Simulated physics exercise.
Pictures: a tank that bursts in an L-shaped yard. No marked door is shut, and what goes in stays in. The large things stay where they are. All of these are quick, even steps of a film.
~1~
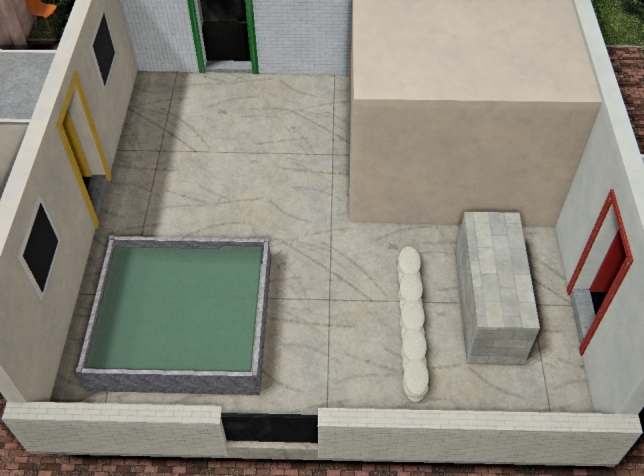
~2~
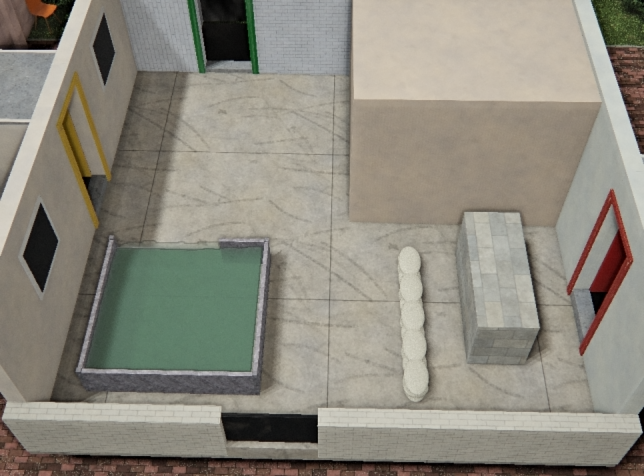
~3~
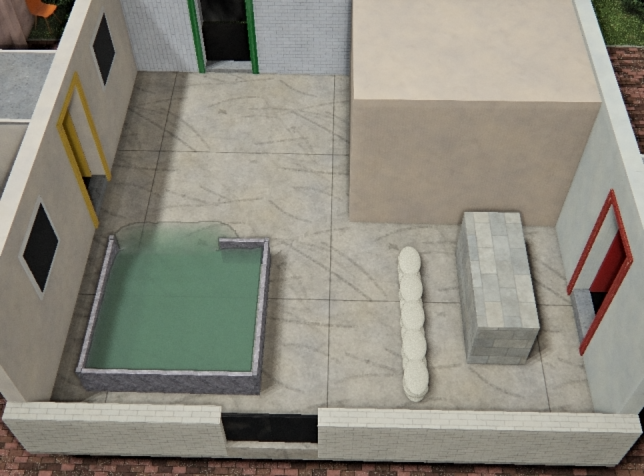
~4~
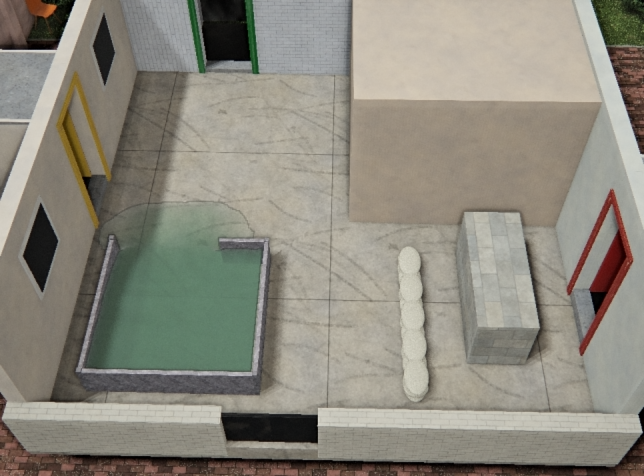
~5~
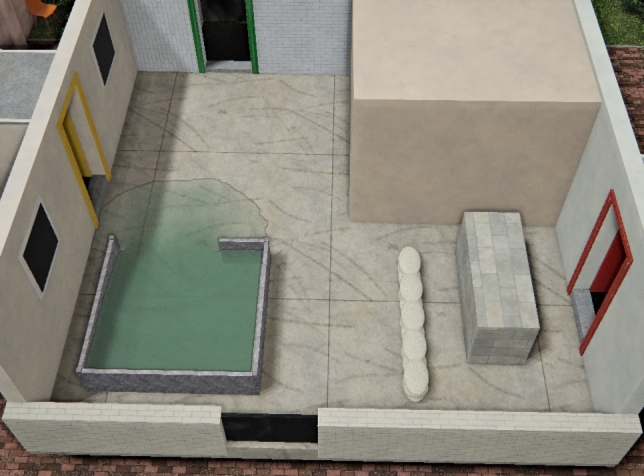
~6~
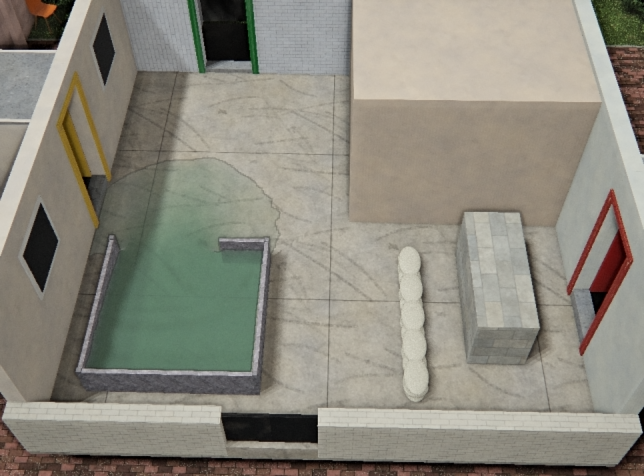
To begin with, a square tank of green water sits whole and still in a walled yard, left of a row of pale round shapes and a grey block. Then a gap opens in its far side, and water pours out, spreading steadily across the paved floor in a widening, rounded sheet.
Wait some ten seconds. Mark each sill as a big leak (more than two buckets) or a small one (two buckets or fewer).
Green door: Big; yellow door: Small; red door: Small.
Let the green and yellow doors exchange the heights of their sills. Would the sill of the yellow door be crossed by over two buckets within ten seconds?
Yellow: Overshoots.
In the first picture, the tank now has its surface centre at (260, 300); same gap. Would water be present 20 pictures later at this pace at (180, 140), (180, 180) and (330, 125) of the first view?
Soaked, soaked, soaked.
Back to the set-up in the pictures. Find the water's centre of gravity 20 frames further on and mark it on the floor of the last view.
Centre of the water: Near (197, 203).
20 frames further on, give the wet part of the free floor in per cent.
Around 45 in a hundred.
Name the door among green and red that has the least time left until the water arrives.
Answer: The green one.
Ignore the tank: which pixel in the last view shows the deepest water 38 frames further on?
Check roughly (346, 81).
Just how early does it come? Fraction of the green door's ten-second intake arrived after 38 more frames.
I'd put it at about 90 per cent.
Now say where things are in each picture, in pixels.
The water tank at (180, 305) is whole and still, in the first frame.
Water pours out on the water tank's far side and has run to a hidden place, in the second frame.
The front is at a hidden place, out from the gap on the water tank's far side, in the third frame.
The front is at (220, 207), out from the gap on the water tank's far side, in the fourth frame.
Water pours out on the water tank's far side and has run to (216, 185), in the fifth frame.
Water pours out on the water tank's far side and has run to (216, 164), in the sixth frame.
A moment on, water covers 30 % of the floor; the green door not reached, the yellow door wet at the sill, nothing in, the red door not reached.
Next, water covers 40 % of the floor; the green door under two buckets in, the yellow door wet at the sill, nothing in, the red door not reached.
Then, water covers 45 % of the floor; the green door over two buckets in, the yellow door under two buckets in, the red door not reached.
Later, water covers 55 % of the floor; the green door far over two buckets in, the yellow door under two buckets in, the red door not reached.
In the end, water covers 80 % of the floor; the green door far over two buckets in, the yellow door under two buckets in, the red door not reached.
